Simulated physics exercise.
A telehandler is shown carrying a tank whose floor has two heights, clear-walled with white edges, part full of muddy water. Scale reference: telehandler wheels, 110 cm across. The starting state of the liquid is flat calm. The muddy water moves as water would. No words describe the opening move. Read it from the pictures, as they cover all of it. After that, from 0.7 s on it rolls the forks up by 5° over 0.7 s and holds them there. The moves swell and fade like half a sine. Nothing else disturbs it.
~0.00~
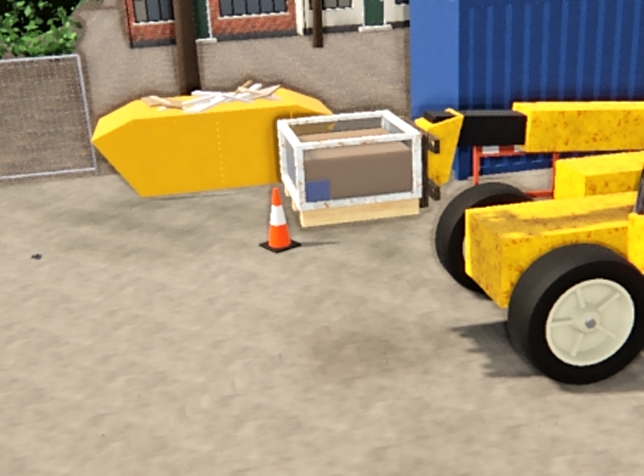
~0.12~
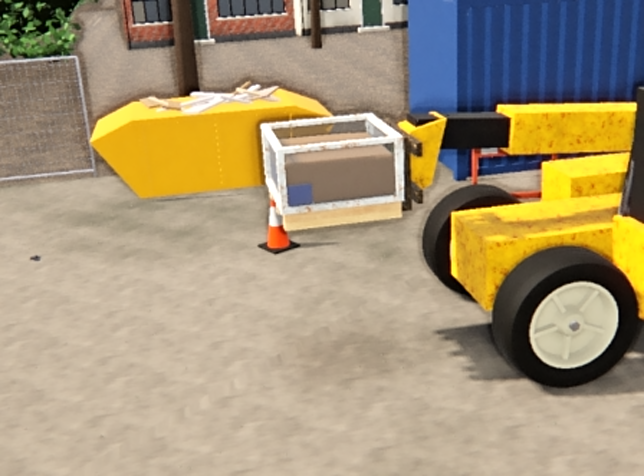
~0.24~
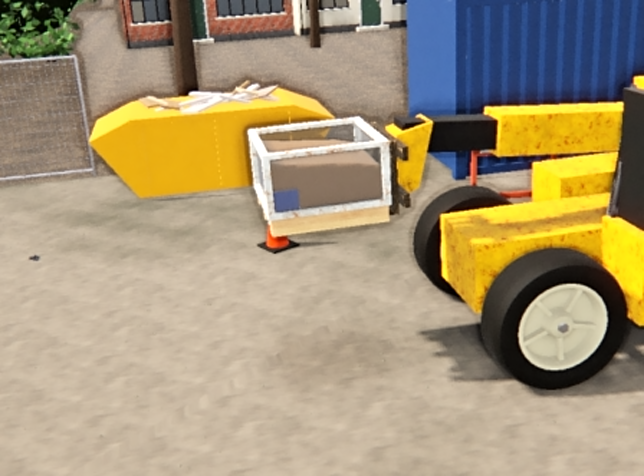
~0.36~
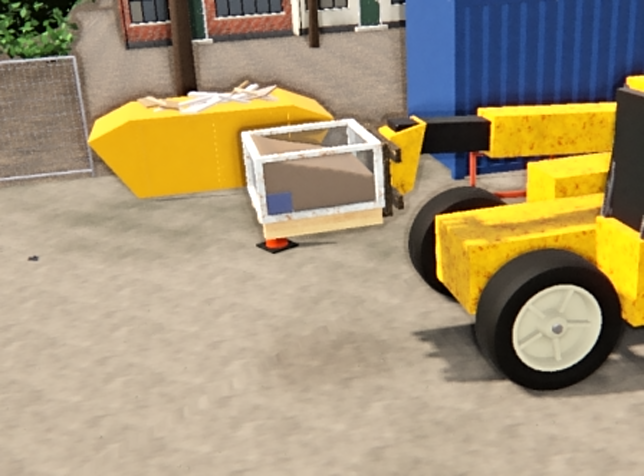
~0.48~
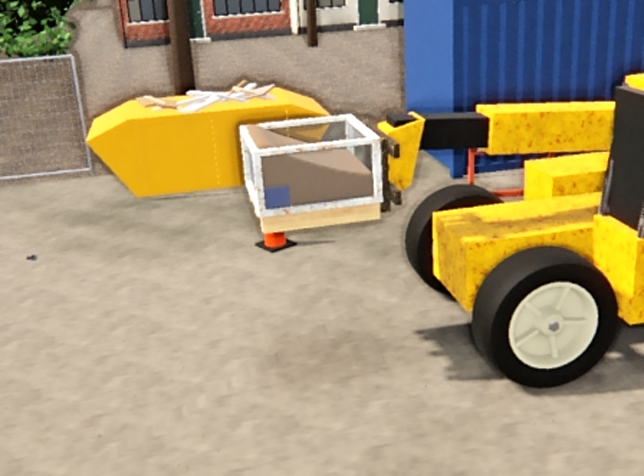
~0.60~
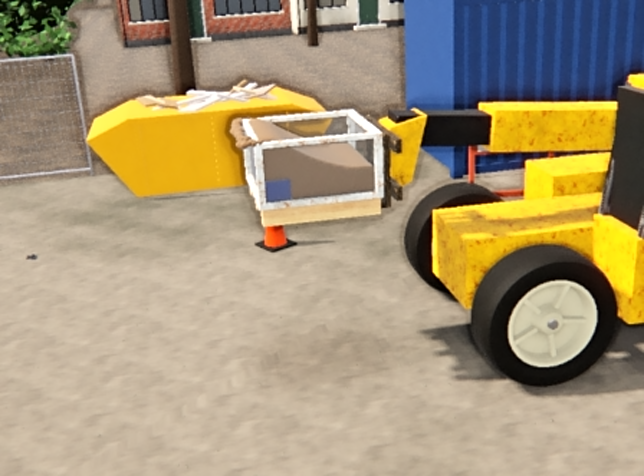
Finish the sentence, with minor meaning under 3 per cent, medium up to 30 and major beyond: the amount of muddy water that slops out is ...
... minor.
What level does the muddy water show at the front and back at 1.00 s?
It reads roughly 30 cm up front and 38 cm at the back.
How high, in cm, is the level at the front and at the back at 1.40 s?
At the front 20 cm, at the back 42 cm.
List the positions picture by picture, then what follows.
In the first picture, the surface is at (310, 157) by the front wall; at (400, 148) by the back wall; it lies level with the rim line; edge of the step at (317, 182); the front is on the left, levels are read along the near wall.
In the second picture, the surface is at (292, 161) by the front wall; at (383, 152) by the back wall; it lies level with the rim line.
In the third picture, the surface is at (278, 161) by the front wall; at (369, 163) by the back wall; it climbs 8° towards the front.
In the fourth picture, the surface is at (269, 154) by the front wall; at (363, 173) by the back wall; it climbs 19° towards the front.
In the fifth picture, the surface is at (267, 138) by the front wall; at (361, 170) by the back wall; it climbs 25° towards the front.
In the sixth picture, the surface is at (269, 132) by the front wall; at (363, 164) by the back wall; it climbs 24° towards the front.
By 1.00 s the surface is 31 cm up at the front and 38 cm at the back; 1 per cent is out, over the front.
By 1.40 s the surface is 20 cm up at the front and 42 cm at the back; 1 per cent is out, over the front.
By 1.90 s the surface is 41 cm up at the front and 28 cm at the back; 1 per cent is out, over the front and the back.
By 4.39 s 1 per cent is out, over the front and the back, 3 of 211 litres.
